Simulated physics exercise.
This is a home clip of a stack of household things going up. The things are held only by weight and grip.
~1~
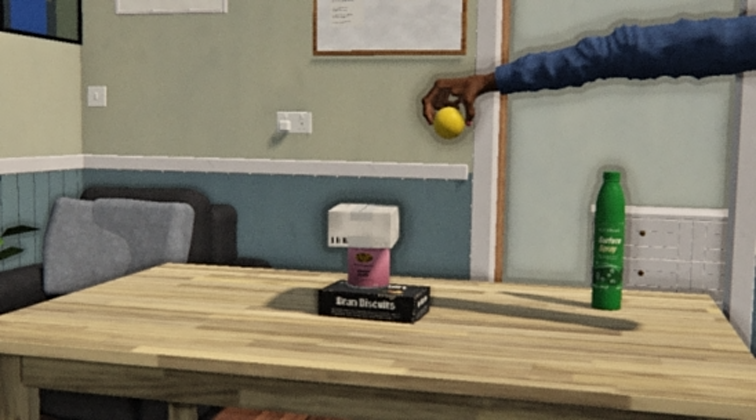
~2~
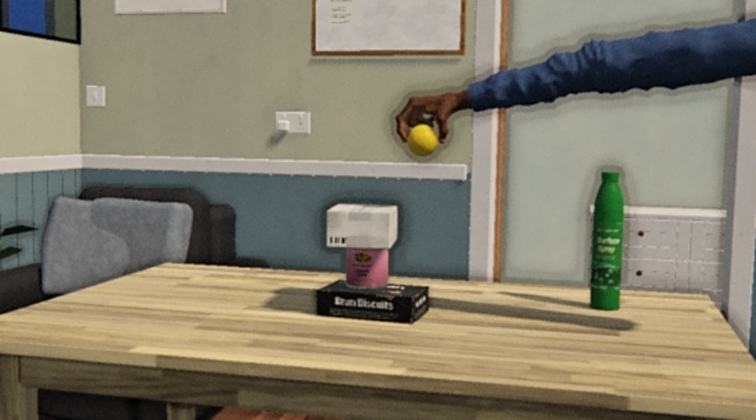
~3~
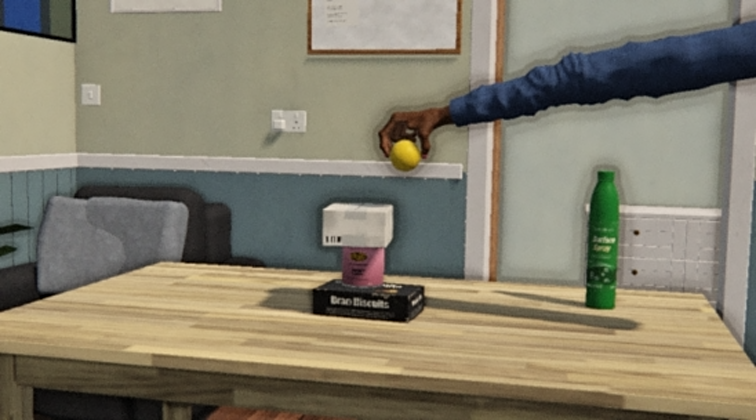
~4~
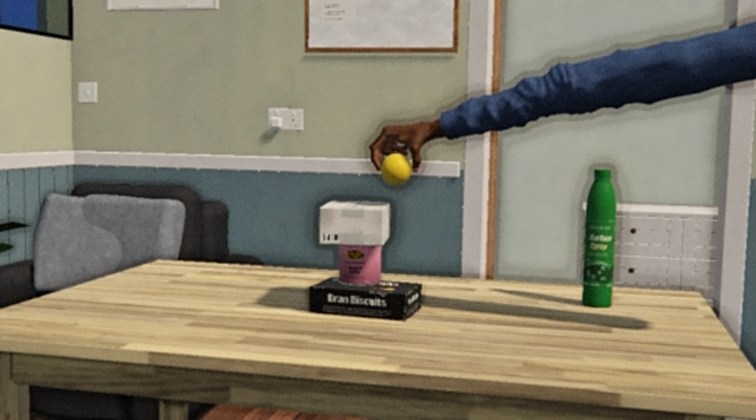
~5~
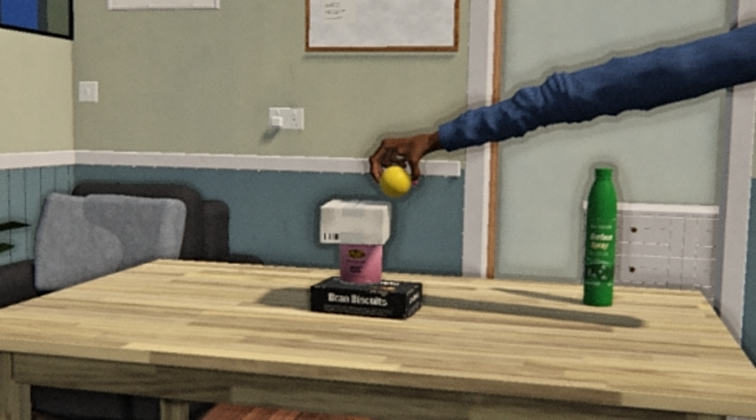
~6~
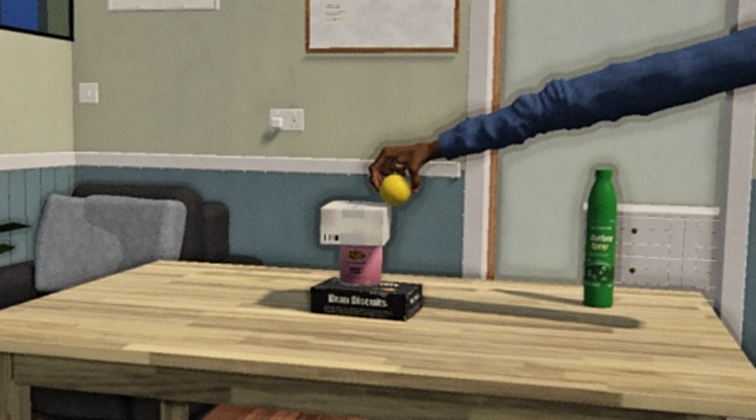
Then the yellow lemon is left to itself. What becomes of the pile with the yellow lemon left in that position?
Honestly, the pile doesn't make it, sadly.
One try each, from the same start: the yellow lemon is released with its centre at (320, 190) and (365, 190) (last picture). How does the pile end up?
Well, on the first go it tumbles down, and on the second it stays steady.
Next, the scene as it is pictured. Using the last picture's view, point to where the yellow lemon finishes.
Roughly pixel (442, 301) in the last picture.
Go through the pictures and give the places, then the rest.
In the first picture, still above its spot; yellow lemon (449, 124); green bottle (609, 241).
In the second picture, still above its spot; yellow lemon (423, 141); white box (363, 226).
In the third picture, still above its spot; yellow lemon (406, 156); green bottle (603, 240).
In the fourth picture, still above its spot; yellow lemon (396, 170); white box (356, 223).
In the fifth picture, still above its spot; yellow lemon (395, 182); green bottle (601, 237).
In the sixth picture, set down, still held; yellow lemon (395, 190); white box (357, 223).
Then, 0.30 s past the last view, yellow lemon now fallen.
Then, 0.50 s past the last view, nothing new.
Then, 2.40 s past the last view, things are still on the move.
Finally, fallen, yellow lemon; the other 4 still in place. Final places as the last picture's camera would see them, yellow lemon near (443, 301). The pile comes apart.
